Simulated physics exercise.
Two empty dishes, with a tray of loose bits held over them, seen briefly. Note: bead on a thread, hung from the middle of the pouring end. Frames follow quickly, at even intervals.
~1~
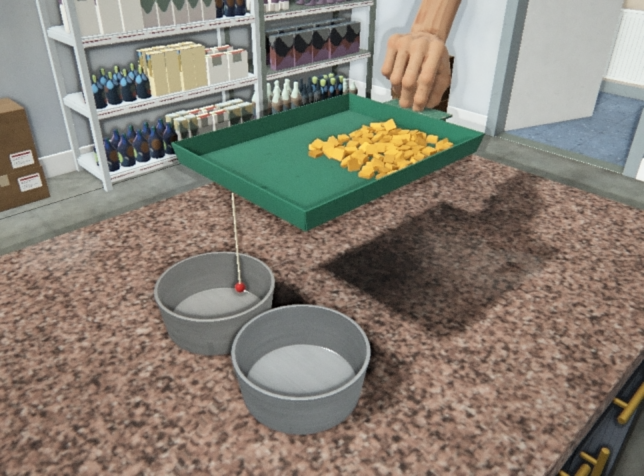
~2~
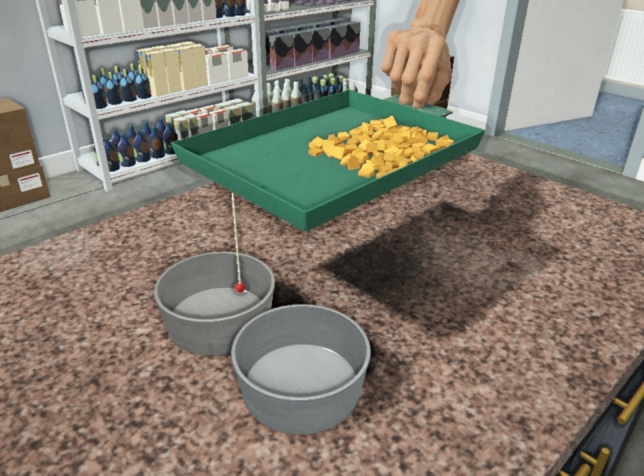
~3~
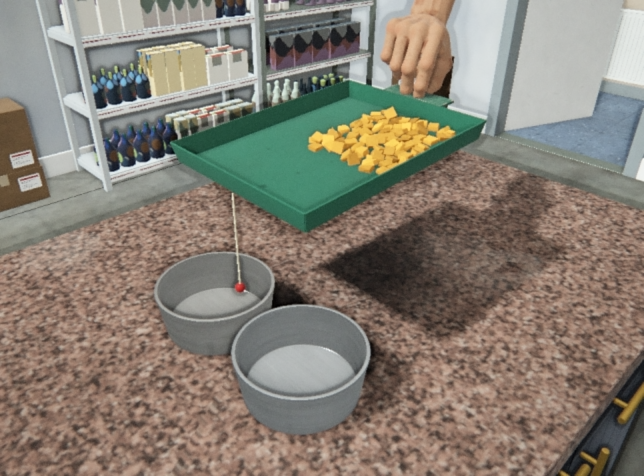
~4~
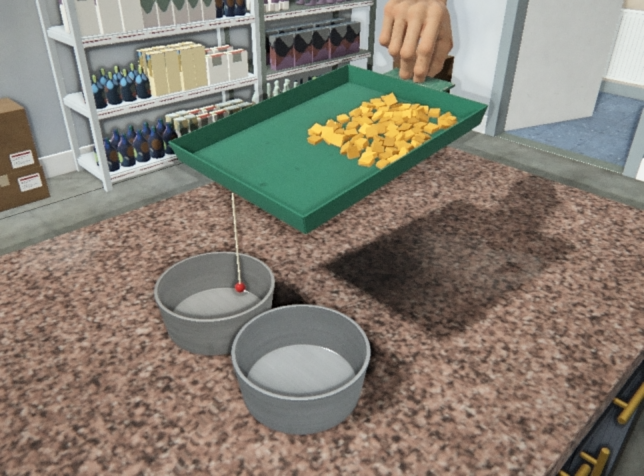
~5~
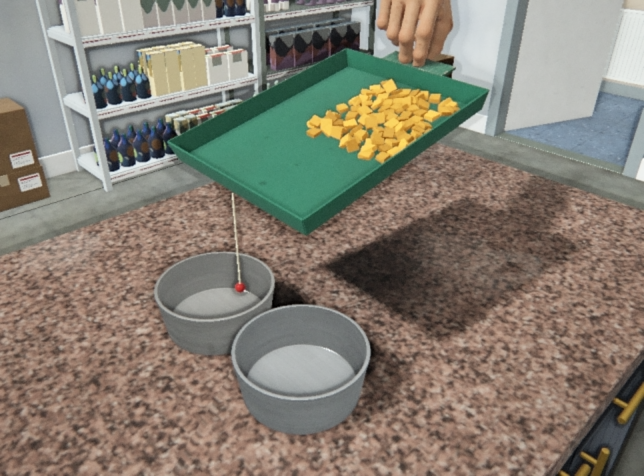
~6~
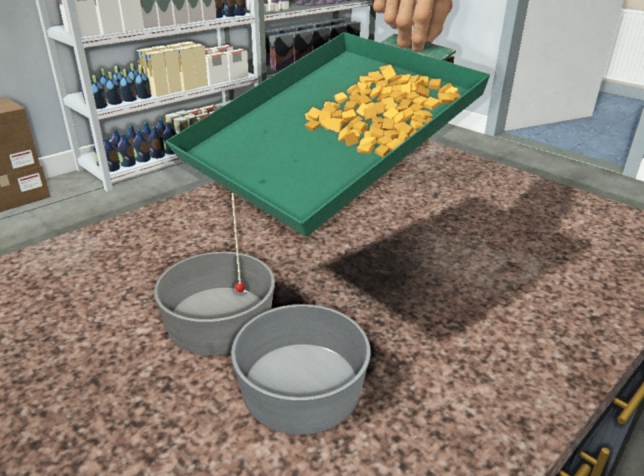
Green tray of small orange crackers tilting gradually above two empty grey dishes, a hand raising its far side, red bead hanging below.
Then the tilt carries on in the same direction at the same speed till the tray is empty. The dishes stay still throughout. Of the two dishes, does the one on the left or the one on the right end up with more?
Short answer, the right dish, that's where more goes.
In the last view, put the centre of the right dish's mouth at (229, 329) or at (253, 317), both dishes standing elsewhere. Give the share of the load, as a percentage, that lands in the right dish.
The first position comes out at 60 per cent, the other at 50 per cent.
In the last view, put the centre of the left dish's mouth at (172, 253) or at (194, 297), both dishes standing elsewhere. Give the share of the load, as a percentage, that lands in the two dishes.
Close to 40 per cent, followed by close to 90 per cent.
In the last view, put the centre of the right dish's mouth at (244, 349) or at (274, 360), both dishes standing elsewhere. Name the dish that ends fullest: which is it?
The dish to the right; the dish to the right.
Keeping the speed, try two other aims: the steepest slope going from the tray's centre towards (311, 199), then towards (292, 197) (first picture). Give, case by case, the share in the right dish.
Case one near 100 %; case two near 90 %.
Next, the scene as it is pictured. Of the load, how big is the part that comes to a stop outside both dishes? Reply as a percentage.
30 per cent.
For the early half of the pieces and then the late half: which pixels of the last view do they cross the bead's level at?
Around (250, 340) first; around (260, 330) second.
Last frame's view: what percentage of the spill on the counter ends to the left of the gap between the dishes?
I'd guess close to 100 %.
Soon after the last picture, tray tipped steeply; nearly all on the tray; a stray few in the air.
A little later, tray tipped right over; about two thirds on the tray; about a quarter in the right dish; a small part outside both.
Later still, tray tipped past a quarter turn; about two thirds in the right dish; a stray few in the left dish; about a third outside both; a stray few in the air.
At rest, tray tipped past a quarter turn; about two thirds in the right dish; a small part in the left dish; about a third outside both.
